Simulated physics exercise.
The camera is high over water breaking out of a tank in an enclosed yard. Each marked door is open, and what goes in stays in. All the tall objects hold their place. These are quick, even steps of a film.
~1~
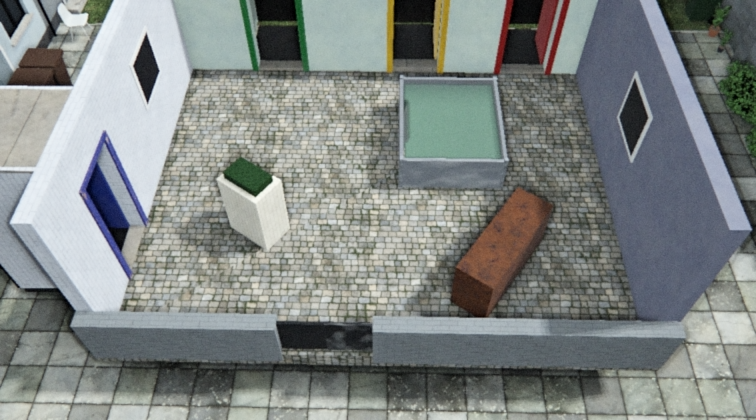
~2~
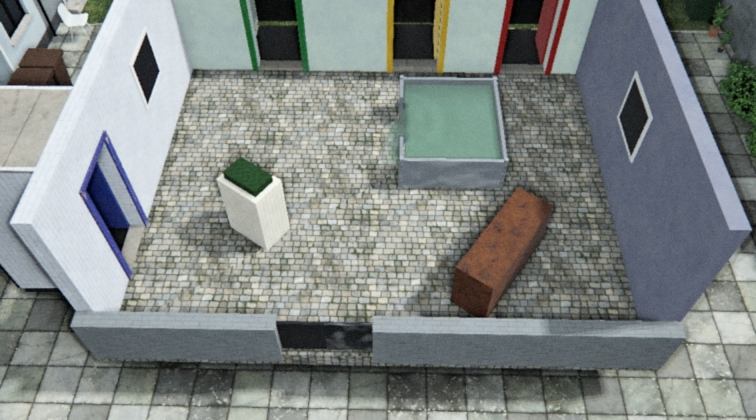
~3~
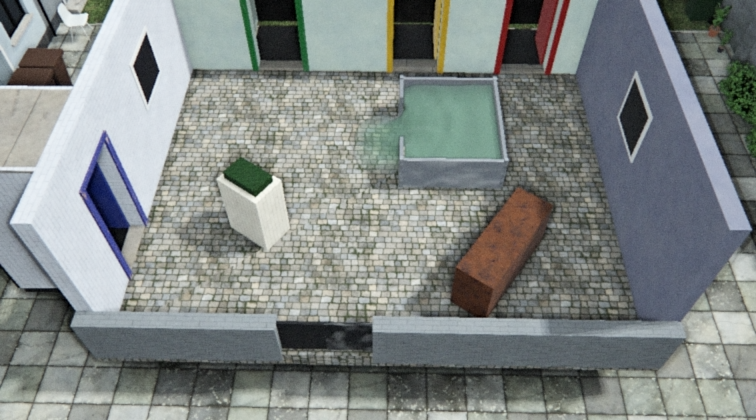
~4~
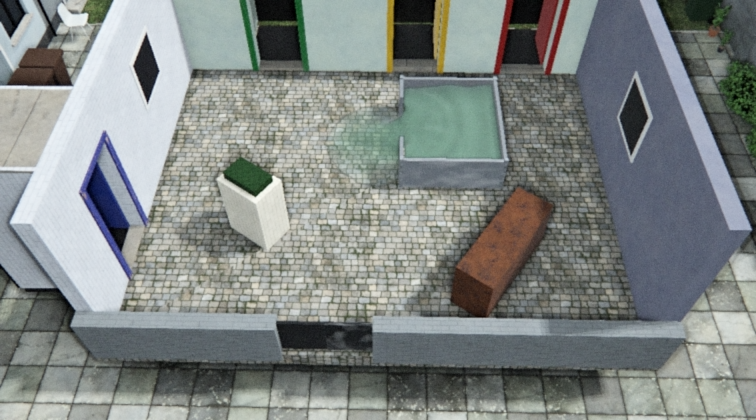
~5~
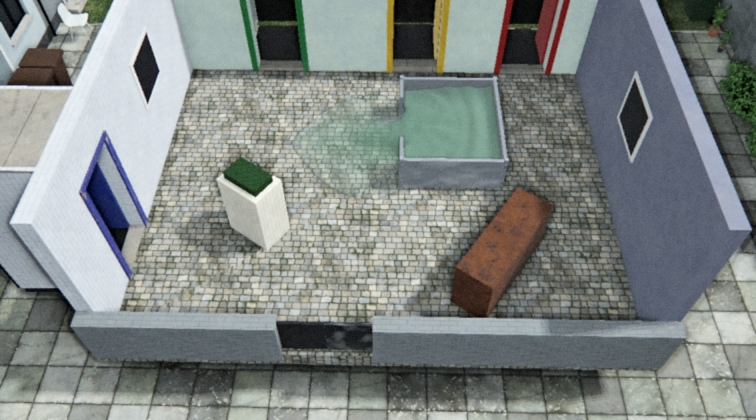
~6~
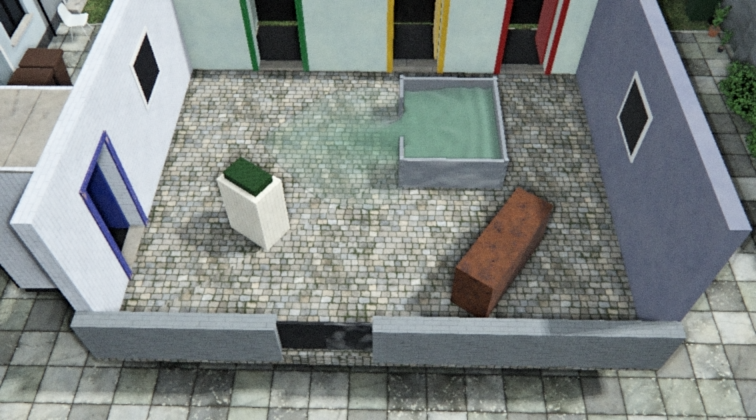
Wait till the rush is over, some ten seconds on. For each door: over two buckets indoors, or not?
The yellow door holds within the limit; the green door floods; the blue door floods; the red door holds within the limit.
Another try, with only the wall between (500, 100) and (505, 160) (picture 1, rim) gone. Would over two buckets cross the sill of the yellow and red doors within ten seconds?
Then: The yellow one takes less; the red one goes over.
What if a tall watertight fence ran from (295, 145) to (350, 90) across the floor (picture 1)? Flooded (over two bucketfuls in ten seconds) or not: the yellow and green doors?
One by one: Yellow stays under; green holds.
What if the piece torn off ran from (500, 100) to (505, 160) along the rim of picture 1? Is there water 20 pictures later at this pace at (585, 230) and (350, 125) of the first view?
In turn: Flooded, no water.
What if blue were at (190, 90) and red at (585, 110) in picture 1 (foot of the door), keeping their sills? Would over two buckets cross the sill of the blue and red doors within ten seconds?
The blue one takes more; the red one takes less.
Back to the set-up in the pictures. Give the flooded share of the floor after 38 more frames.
I make it 50 per cent.
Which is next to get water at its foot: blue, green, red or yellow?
I say the green one.
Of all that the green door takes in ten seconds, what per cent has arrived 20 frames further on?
Close to 20 %.
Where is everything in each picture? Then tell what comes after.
In the first picture, still water in the tank at (450, 120).
In the second picture, the front is at (392, 124), out from the gap at (402, 136).
In the third picture, water pours out at (402, 137) and has run to (365, 164).
In the fourth picture, the front is at (332, 151), out from the gap at (402, 137).
In the fifth picture, the front is at (299, 148), out from the gap at (402, 136).
In the sixth picture, the front is at (270, 145), out from the gap at (402, 136).
A moment on, water covers 30 % of the floor; the yellow door not reached, the green door not reached, the blue door not reached, the red door not reached.
Next, water covers 35 % of the floor; the yellow door not reached, the green door under two buckets in, the blue door wet at the sill, nothing in, the red door not reached.
Then, water covers 45 % of the floor; the yellow door not reached, the green door under two buckets in, the blue door under two buckets in, the red door not reached.
Later, water covers 50 % of the floor; the yellow door wet at the sill, nothing in, the green door over two buckets in, the blue door over two buckets in, the red door not reached.
In the end, water covers 75 % of the floor; the yellow door wet at the sill, nothing in, the green door far over two buckets in, the blue door over two buckets in, the red door wet at the sill, nothing in.
